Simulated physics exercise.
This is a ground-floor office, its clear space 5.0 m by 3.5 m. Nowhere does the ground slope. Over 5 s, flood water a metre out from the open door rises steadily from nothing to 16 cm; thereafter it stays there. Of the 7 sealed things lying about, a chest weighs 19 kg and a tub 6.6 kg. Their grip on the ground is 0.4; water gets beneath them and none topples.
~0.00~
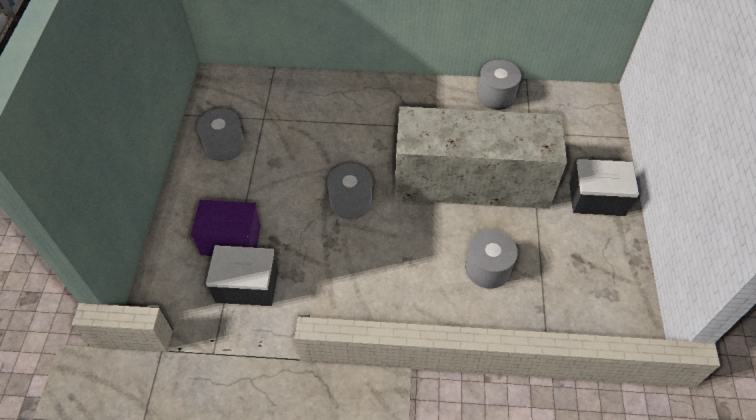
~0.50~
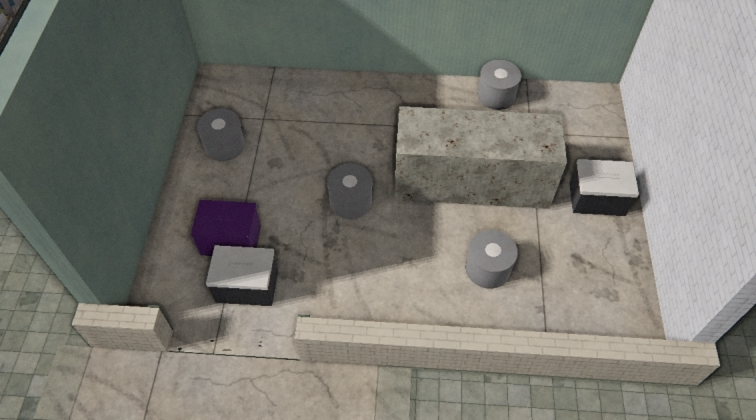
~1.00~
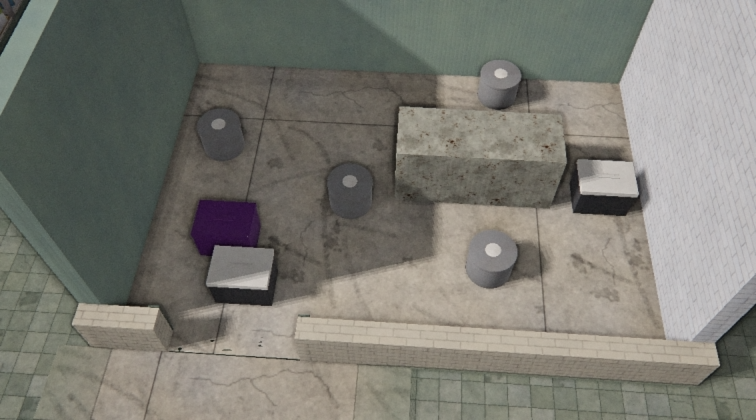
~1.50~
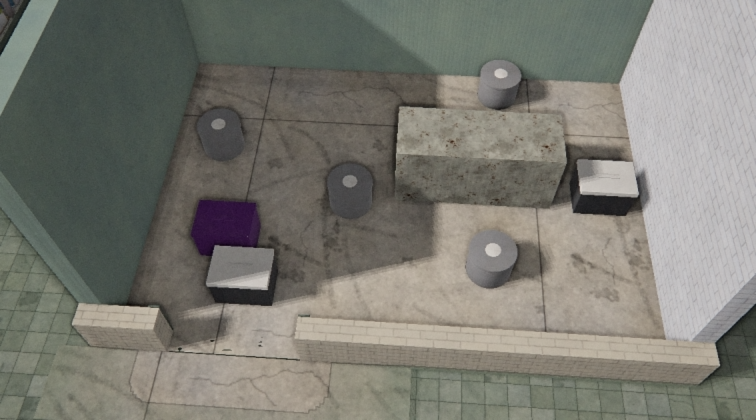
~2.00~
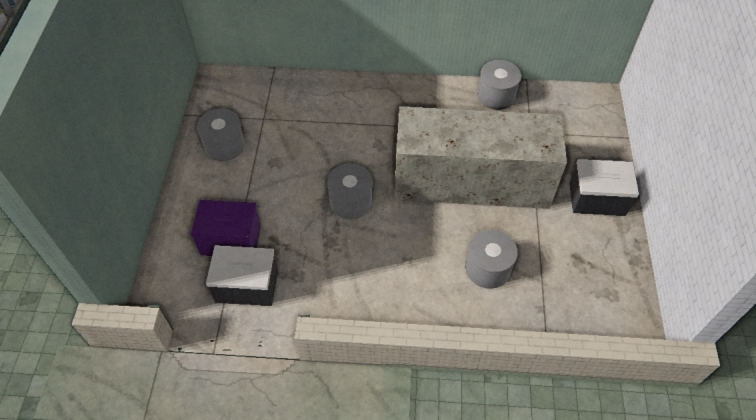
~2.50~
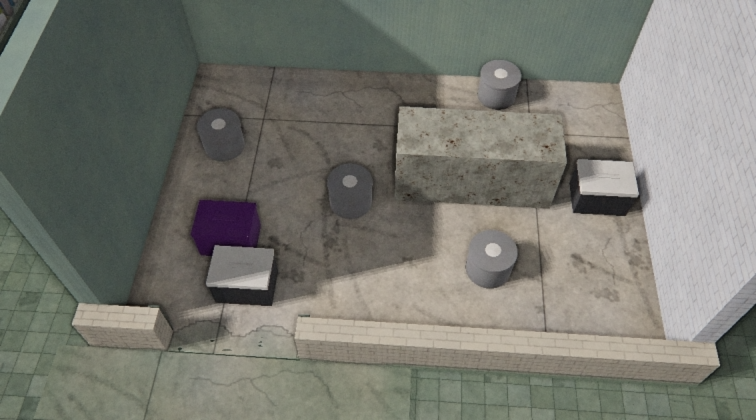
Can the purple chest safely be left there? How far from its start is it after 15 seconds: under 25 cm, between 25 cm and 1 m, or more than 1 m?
Looks like it will get pushed a long way.
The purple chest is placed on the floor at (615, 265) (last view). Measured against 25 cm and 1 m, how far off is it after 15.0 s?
Short answer, it keeps close to its start.
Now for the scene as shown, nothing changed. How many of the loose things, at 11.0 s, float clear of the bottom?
It comes to 3.
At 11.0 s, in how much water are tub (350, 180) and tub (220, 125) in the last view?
Roughly 5 and 6 cm.
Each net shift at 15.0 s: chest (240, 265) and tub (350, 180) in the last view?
First 150 cm, then 40 cm.
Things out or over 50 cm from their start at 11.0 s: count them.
Result: 4.
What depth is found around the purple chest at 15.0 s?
Around 11 cm.
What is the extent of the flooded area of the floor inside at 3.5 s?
About 0.5 m2 is covered.
After 3.5 s the purple chest is near (224, 218), 0.0 m from its start, aground; 0 afloat.
After 6.8 s the purple chest is near (224, 209), 0.1 m from its start, aground; 0 afloat.
After 11.0 s the purple chest is near (233, 122), 1.2 m from its start, aground; 3 afloat.
After 15.0 s the purple chest is near (289, 60), 2.2 m from its start, afloat; 7 afloat.
